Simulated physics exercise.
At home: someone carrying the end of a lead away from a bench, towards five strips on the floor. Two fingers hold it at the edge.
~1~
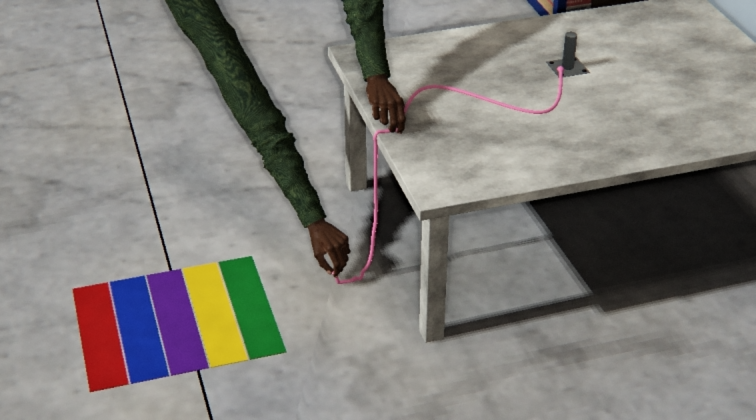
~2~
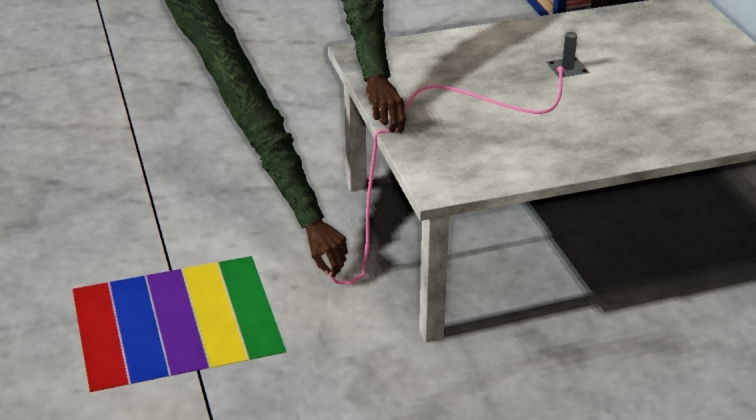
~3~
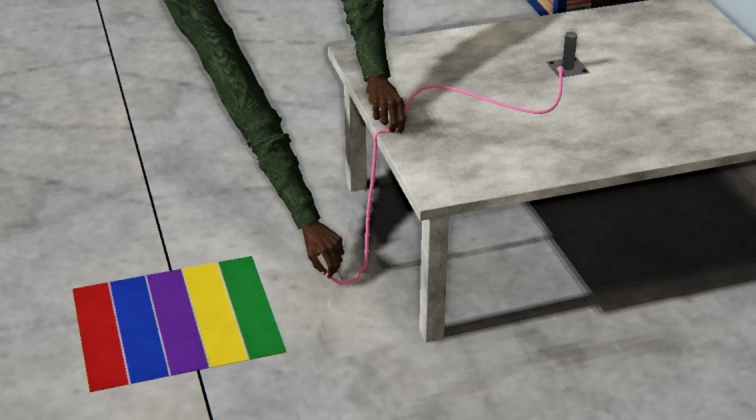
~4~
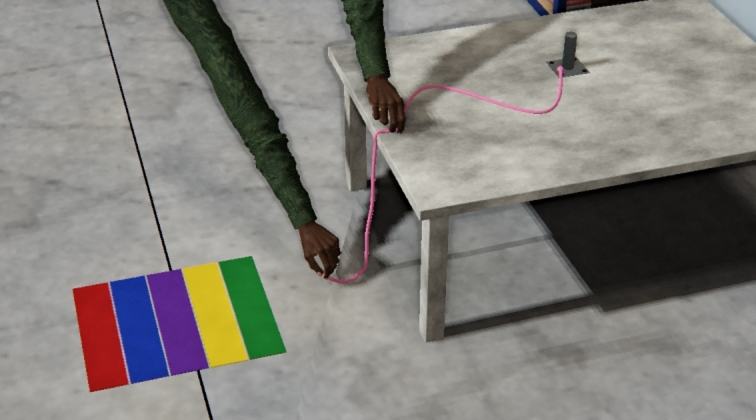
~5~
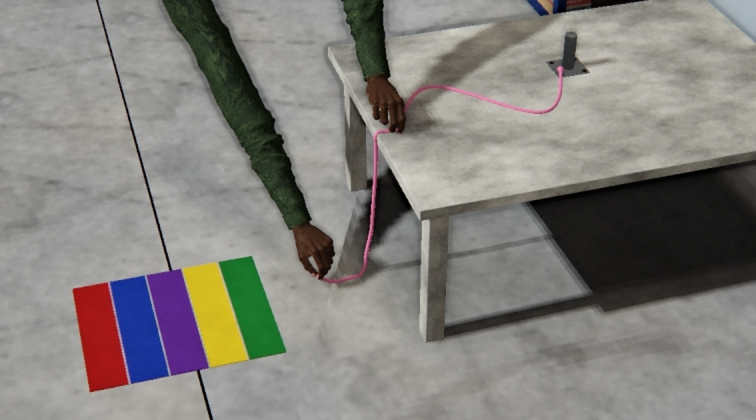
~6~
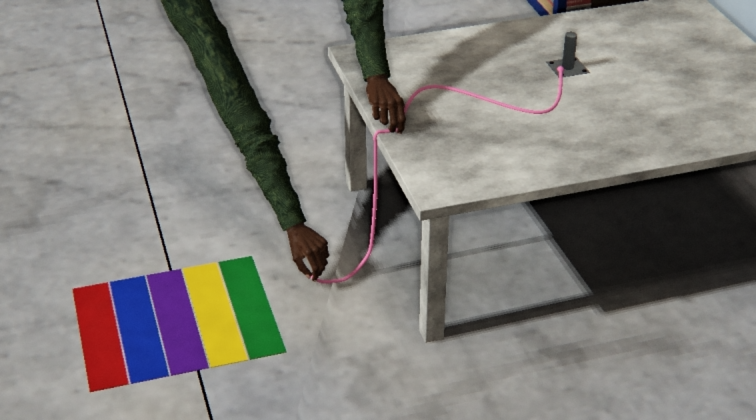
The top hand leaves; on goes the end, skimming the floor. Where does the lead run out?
The red one.
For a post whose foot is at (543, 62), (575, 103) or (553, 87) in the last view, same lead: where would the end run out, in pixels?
The places are (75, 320), (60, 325) and (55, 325).
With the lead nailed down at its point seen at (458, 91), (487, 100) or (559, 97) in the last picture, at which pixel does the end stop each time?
In that order: (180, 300), (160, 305) and (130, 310).
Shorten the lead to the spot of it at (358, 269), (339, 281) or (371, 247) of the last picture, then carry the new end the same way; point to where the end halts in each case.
About (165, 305), (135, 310) and (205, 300).
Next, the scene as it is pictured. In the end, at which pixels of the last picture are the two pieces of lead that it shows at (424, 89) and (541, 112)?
The first at (371, 127), the second at (482, 92).
Soon after, end near (153, 307); over blue.
Then, end near (116, 314); over red.
At full stretch, end near (95, 318); over red. It halts on the red strip.
